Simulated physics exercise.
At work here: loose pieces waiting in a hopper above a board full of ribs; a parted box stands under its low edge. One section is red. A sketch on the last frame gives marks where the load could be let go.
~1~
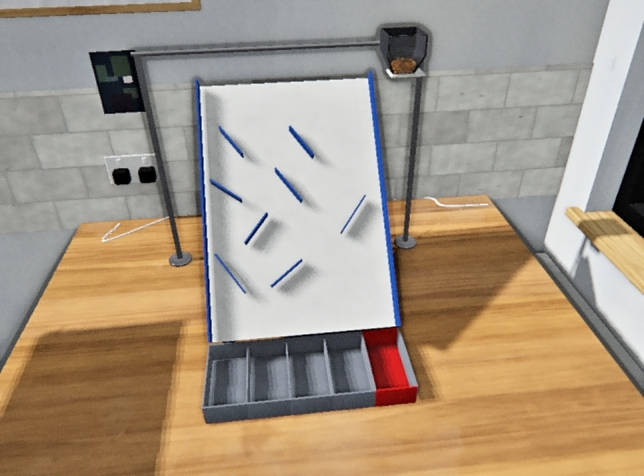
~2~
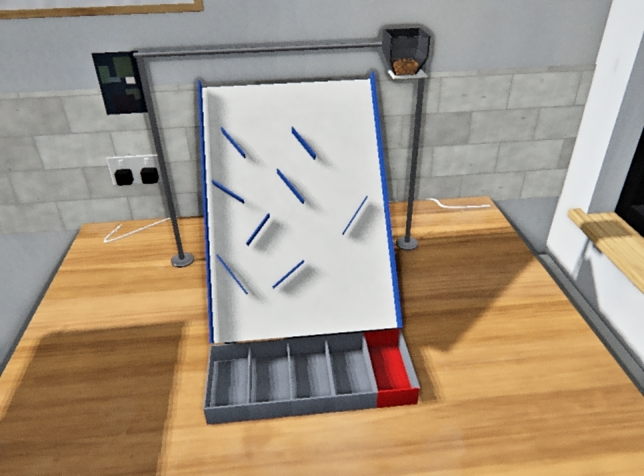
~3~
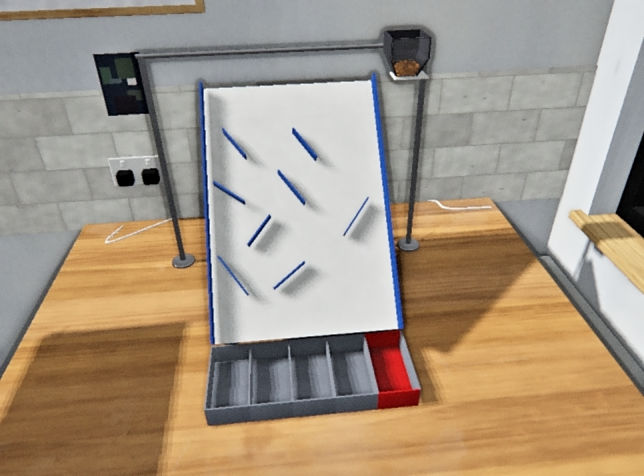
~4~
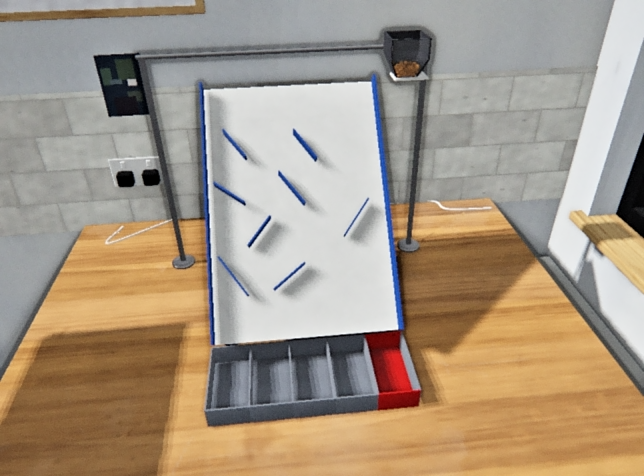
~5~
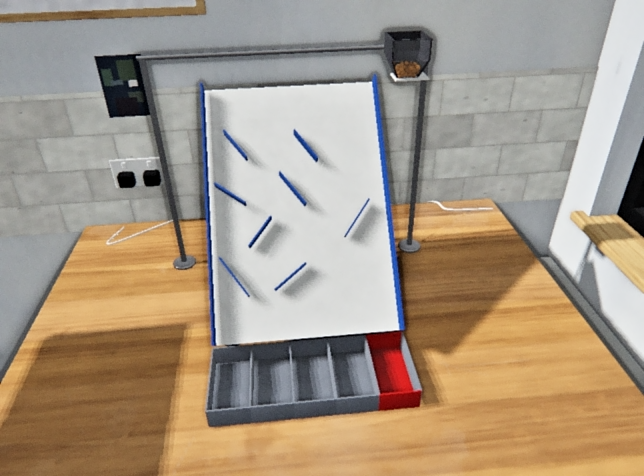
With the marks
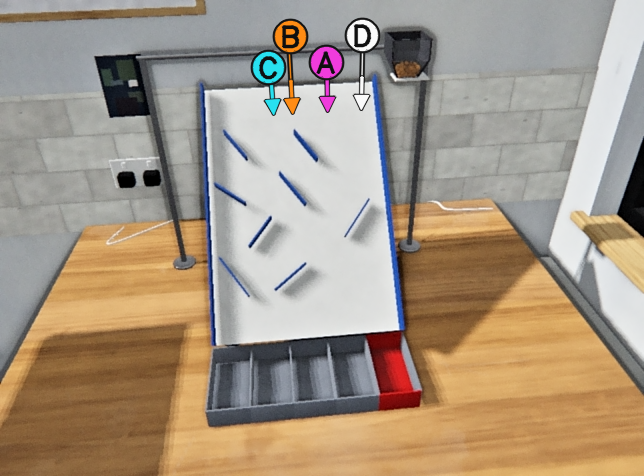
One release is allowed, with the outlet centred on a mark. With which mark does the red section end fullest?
Mark D.
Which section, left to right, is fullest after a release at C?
It is the second one.
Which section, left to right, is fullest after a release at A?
The third from the left.
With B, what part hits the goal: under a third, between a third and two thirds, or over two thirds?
Mark B gives under a third.
On the marked copy, mark A meets the board at (327, 106); mark B meets the board at (292, 108); mark C meets the board at (273, 109); mark D meets the board at (361, 104).
If A is chosen, a small share in the red section, the bulk in other sections, a small share outside the box.
If B is chosen, a small share in the red section, all but a few in other sections.
If C is chosen, a small share in the red section, the bulk in other sections.
If D is chosen, close to half in the red section, close to a third in other sections, a small share outside the box.
